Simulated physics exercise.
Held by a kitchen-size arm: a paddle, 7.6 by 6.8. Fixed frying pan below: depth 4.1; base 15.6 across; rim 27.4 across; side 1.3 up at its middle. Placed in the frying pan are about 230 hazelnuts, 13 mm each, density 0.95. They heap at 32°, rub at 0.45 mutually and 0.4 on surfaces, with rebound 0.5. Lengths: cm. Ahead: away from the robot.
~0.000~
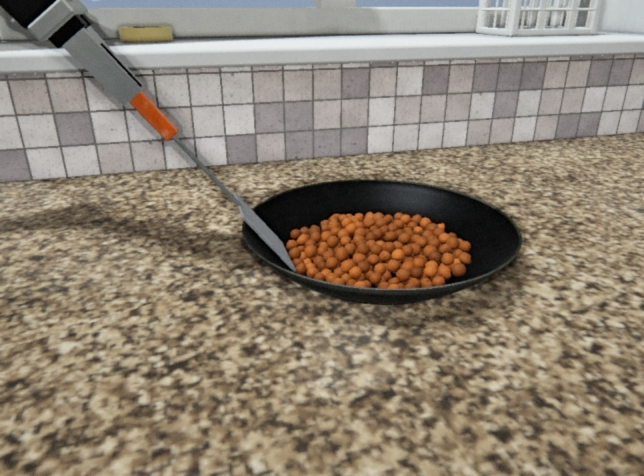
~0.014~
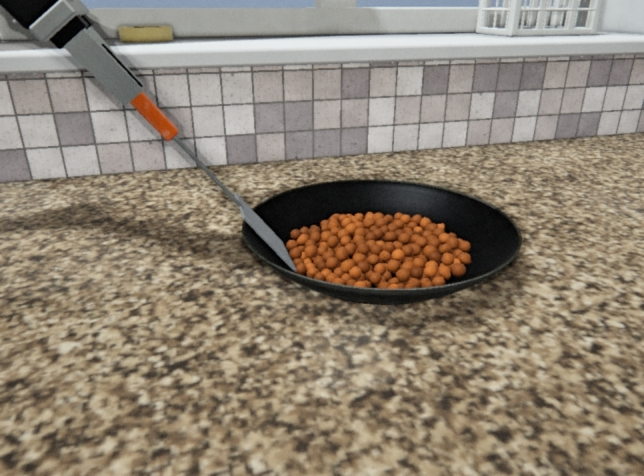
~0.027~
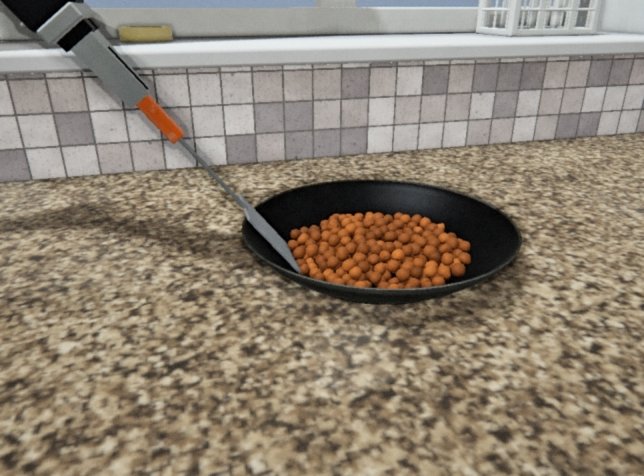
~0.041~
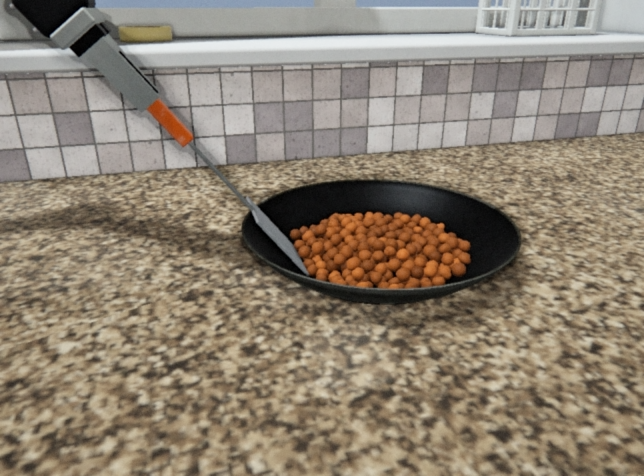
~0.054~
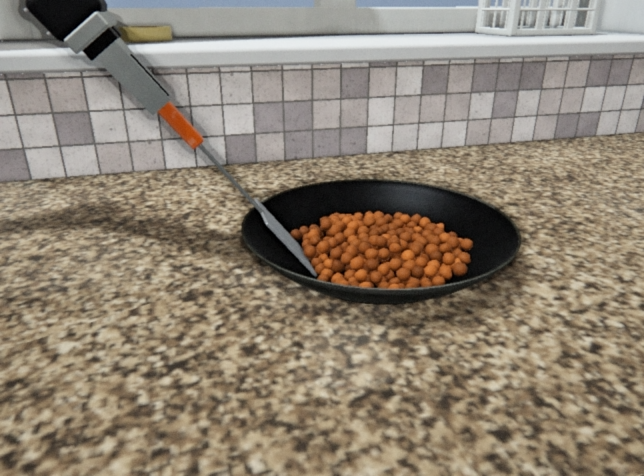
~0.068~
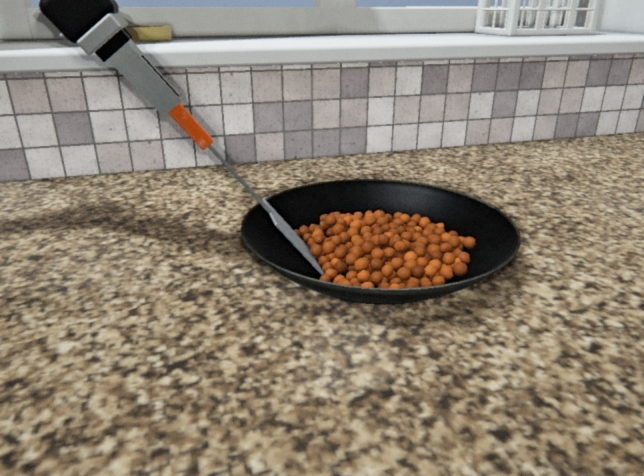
A black frying pan holding a heap of small orange-brown nuts sits on a speckled brown stone counter, seen from slightly above by a still camera. Behind it run grey and white tiles below a pale sill with a yellow block and a white rack, while a grey robot arm with an orange band reaches in from the upper left. Its slanted grey paddle slides slowly rightward inside the pan, nudging the nearest nuts slightly.
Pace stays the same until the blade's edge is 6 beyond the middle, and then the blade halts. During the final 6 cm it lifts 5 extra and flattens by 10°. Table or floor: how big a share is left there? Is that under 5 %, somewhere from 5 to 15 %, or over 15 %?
It is under 5 %.
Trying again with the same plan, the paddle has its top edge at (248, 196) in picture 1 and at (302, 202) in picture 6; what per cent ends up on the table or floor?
Off the vessel, on the table or floor: Some 10 percent.
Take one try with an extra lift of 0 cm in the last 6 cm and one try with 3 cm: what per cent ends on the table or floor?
About 0 and 0 per cent.
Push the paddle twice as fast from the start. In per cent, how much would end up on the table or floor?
I'd expect near 10 per cent.
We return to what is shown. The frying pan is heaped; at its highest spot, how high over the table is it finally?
About 4.5 cm above the table.
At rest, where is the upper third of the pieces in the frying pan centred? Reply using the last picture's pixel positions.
Somewhere around (444, 231) in the last picture.
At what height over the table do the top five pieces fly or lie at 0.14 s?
They are near 3 cm up.
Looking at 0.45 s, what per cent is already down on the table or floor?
Fraction noted: Close to 2 per cent.
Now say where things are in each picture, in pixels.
In the first frame, the paddle top edge at (238, 204), sloping 53°; upper third of the load around (377, 243), from x 290 to 465, top at y 215; 226 in the frying pan.
In the second frame, the paddle top edge at (239, 204), sloping 53°; upper third of the load around (376, 243), from x 290 to 465, top at y 215.
In the third frame, the paddle top edge at (244, 206), sloping 53°; upper third of the load around (377, 243), from x 295 to 465, top at y 215.
In the fourth frame, the paddle top edge at (252, 209), sloping 53°; upper third of the load around (378, 243), from x 295 to 465, top at y 215.
In the fifth frame, the paddle top edge at (261, 210), sloping 53°; upper third of the load around (379, 241), from x 295 to 465, top at y 215.
In the sixth frame, the paddle top edge at (269, 211), sloping 53°; upper third of the load around (379, 240), from x 295 to 470, top at y 215; 226 in the frying pan.
After 0.14 s, sloping 53°, highest piece 3 above the table; 226 in the frying pan.
After 0.21 s, sloping 49°, highest piece 5 above the table; 226 in the frying pan.
After 0.45 s, sloping 43°, highest piece 5 above the table; 223 in the frying pan, 3 on the table or floor.
After 1.50 s, sloping 43°, highest piece 4 above the table; 223 in the frying pan, 3 on the table or floor.
In the end, 223 in the frying pan, 3 on the table or floor. That is 1 % on the table or floor.
